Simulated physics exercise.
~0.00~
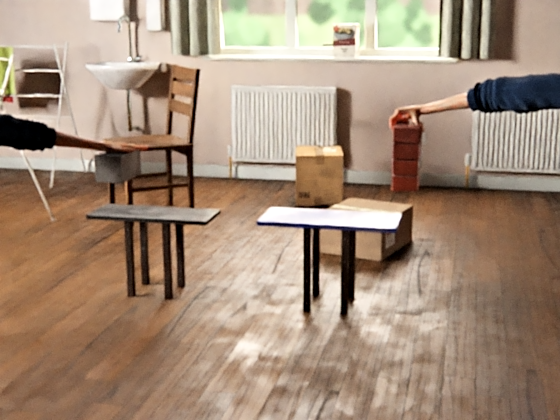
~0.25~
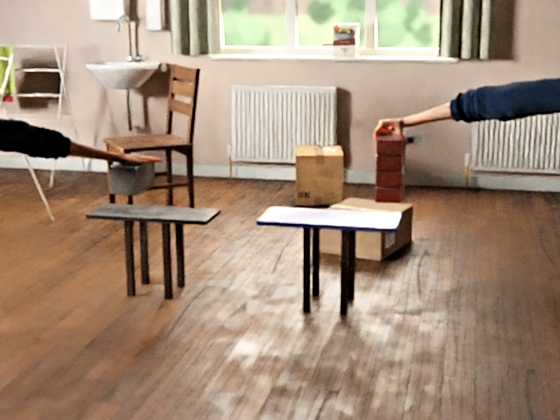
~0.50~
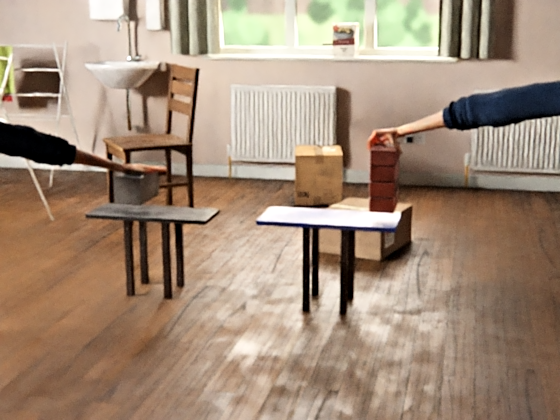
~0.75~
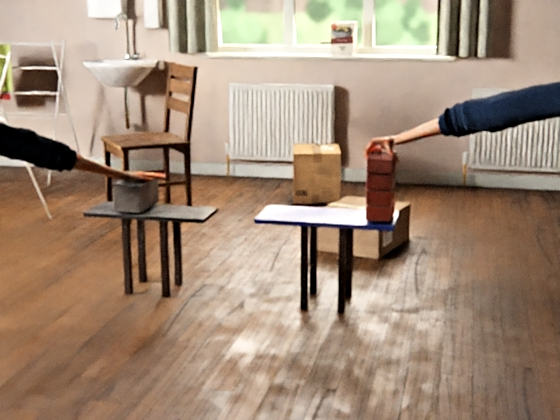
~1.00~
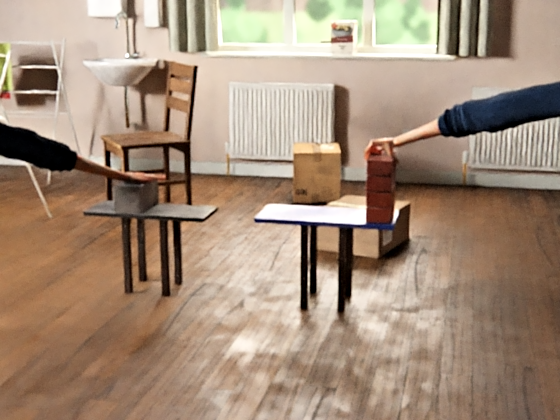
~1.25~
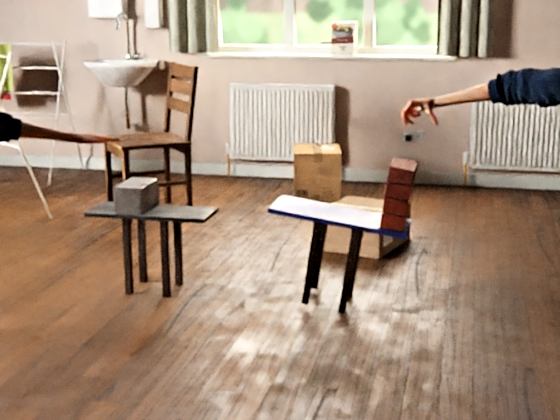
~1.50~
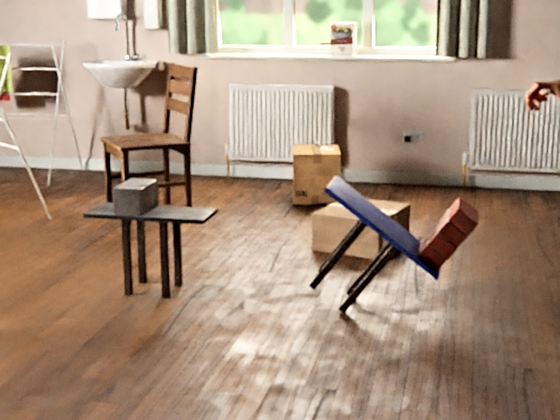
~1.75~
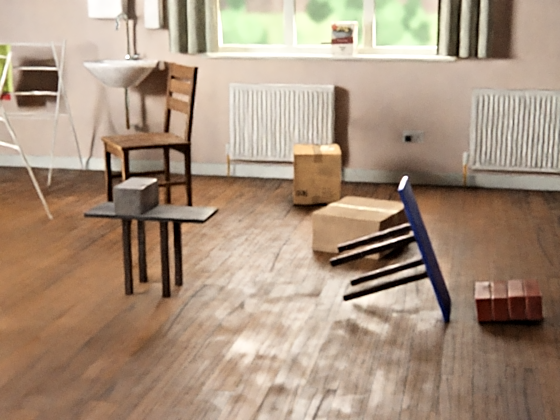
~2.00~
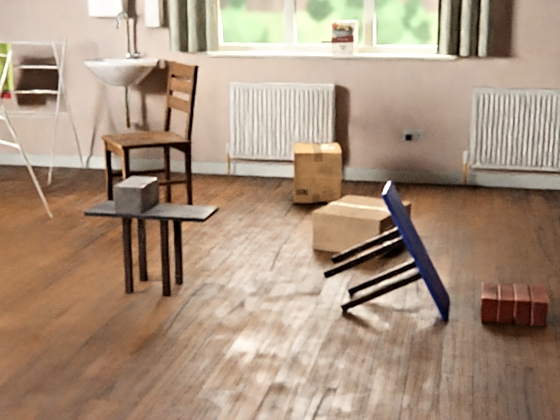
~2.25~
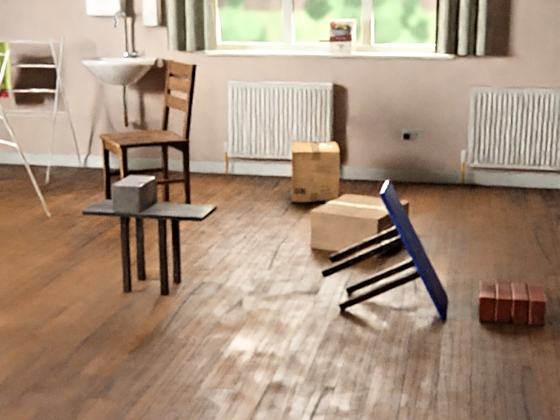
In a bare room with a worn wooden floor, seen from the front by a slightly swaying camera, a small black table stands on the left and a white-topped, blue-edged trestle on the right, with cardboard boxes, radiators and a chair behind. An arm from each side lowers a grey slab onto the black table and a stack of red bricks onto the trestle's right end. Both hands let go and draw back. The trestle tips rightward, and the bricks slide off onto the floor. It ends propped on its edge beside them, while the black table stands steady under its slab.
